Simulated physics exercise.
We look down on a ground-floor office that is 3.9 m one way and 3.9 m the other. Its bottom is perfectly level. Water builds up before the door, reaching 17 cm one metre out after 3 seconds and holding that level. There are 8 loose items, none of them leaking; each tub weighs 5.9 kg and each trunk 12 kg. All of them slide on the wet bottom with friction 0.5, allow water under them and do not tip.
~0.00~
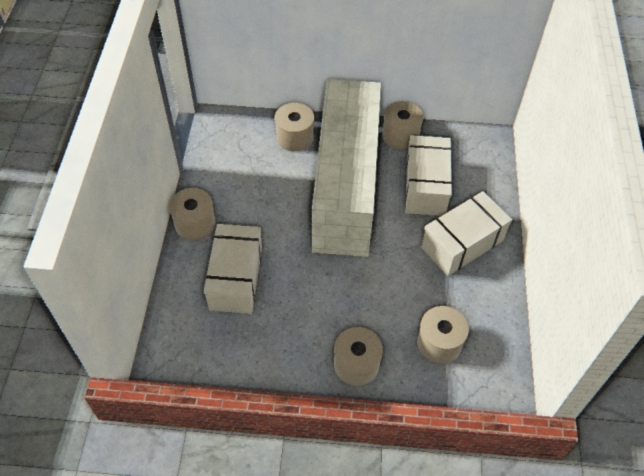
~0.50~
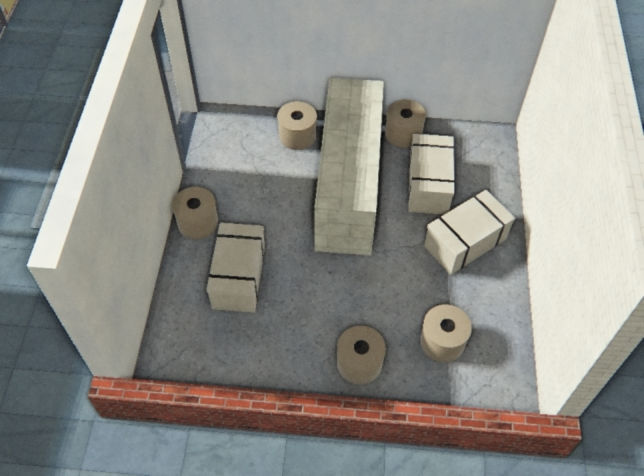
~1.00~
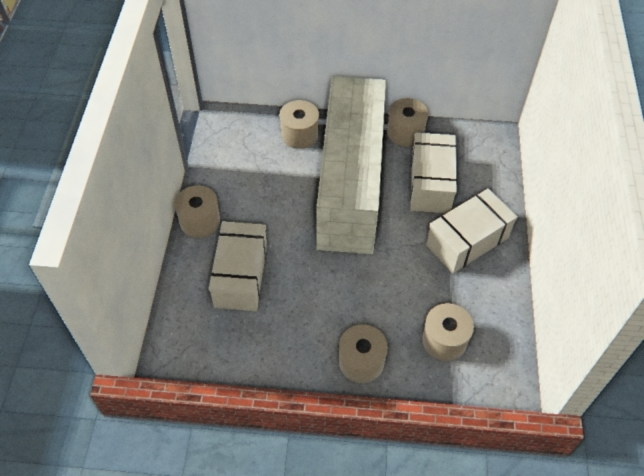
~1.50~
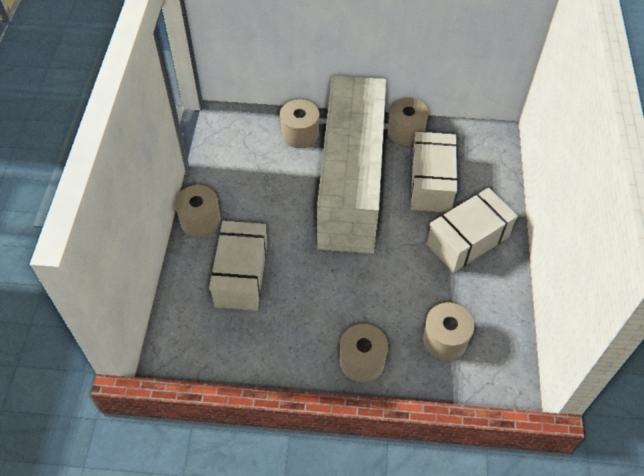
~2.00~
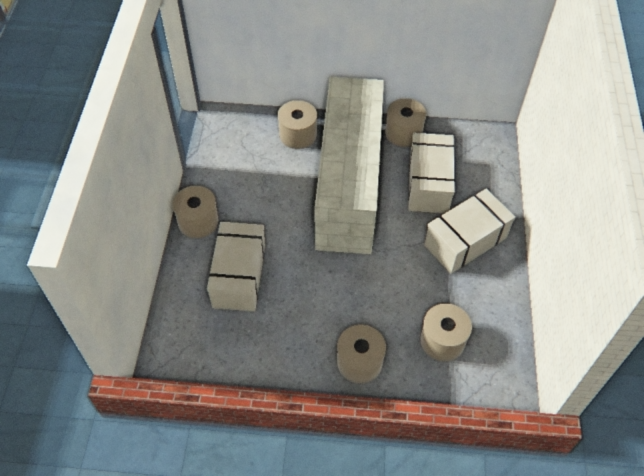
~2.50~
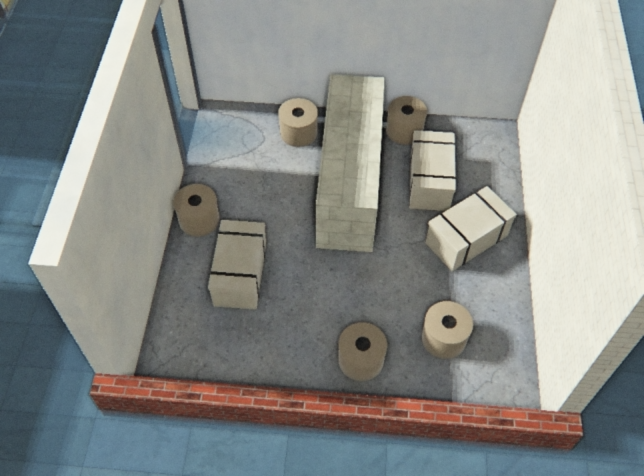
At first, a walled room seen from above holds pale strapped boxes, tan cylinders and a long grey block on a dry floor, with grey paving outside. The paving then turns blue as water spreads around the walls, and finally a small wet patch appears inside at the back left, while the objects stay still.
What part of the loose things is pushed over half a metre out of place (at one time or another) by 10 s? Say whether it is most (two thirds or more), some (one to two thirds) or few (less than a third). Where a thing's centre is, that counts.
Few.
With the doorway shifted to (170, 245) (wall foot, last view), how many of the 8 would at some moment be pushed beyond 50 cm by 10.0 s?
The answer would then be 5.
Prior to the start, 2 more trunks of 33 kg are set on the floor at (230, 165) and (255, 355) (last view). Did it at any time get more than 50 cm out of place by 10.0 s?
Order as asked: Farther and not as far.
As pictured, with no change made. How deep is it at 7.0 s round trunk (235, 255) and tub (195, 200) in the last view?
Roughly 3 and 2 cm.
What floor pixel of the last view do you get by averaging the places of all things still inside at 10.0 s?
I'd put it close to (345, 260) in the last view.
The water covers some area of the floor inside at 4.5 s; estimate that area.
Wet: Near 4.0 m2.
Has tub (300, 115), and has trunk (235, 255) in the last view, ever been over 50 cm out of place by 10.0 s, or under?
In that order: Above, above.
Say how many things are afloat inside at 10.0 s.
At that time the total is 3.
After 3.5 s 0 of 8 are over 50 cm from their spots; 0 afloat.
After 4.5 s 0 of 8 are over 50 cm from their spots; 1 afloat.
After 7.0 s 1 of 8 are over 50 cm from their spots; 1 afloat.
After 10.0 s 2 of 8 are over 50 cm from their spots, and 2 have been at some point; 3 afloat.
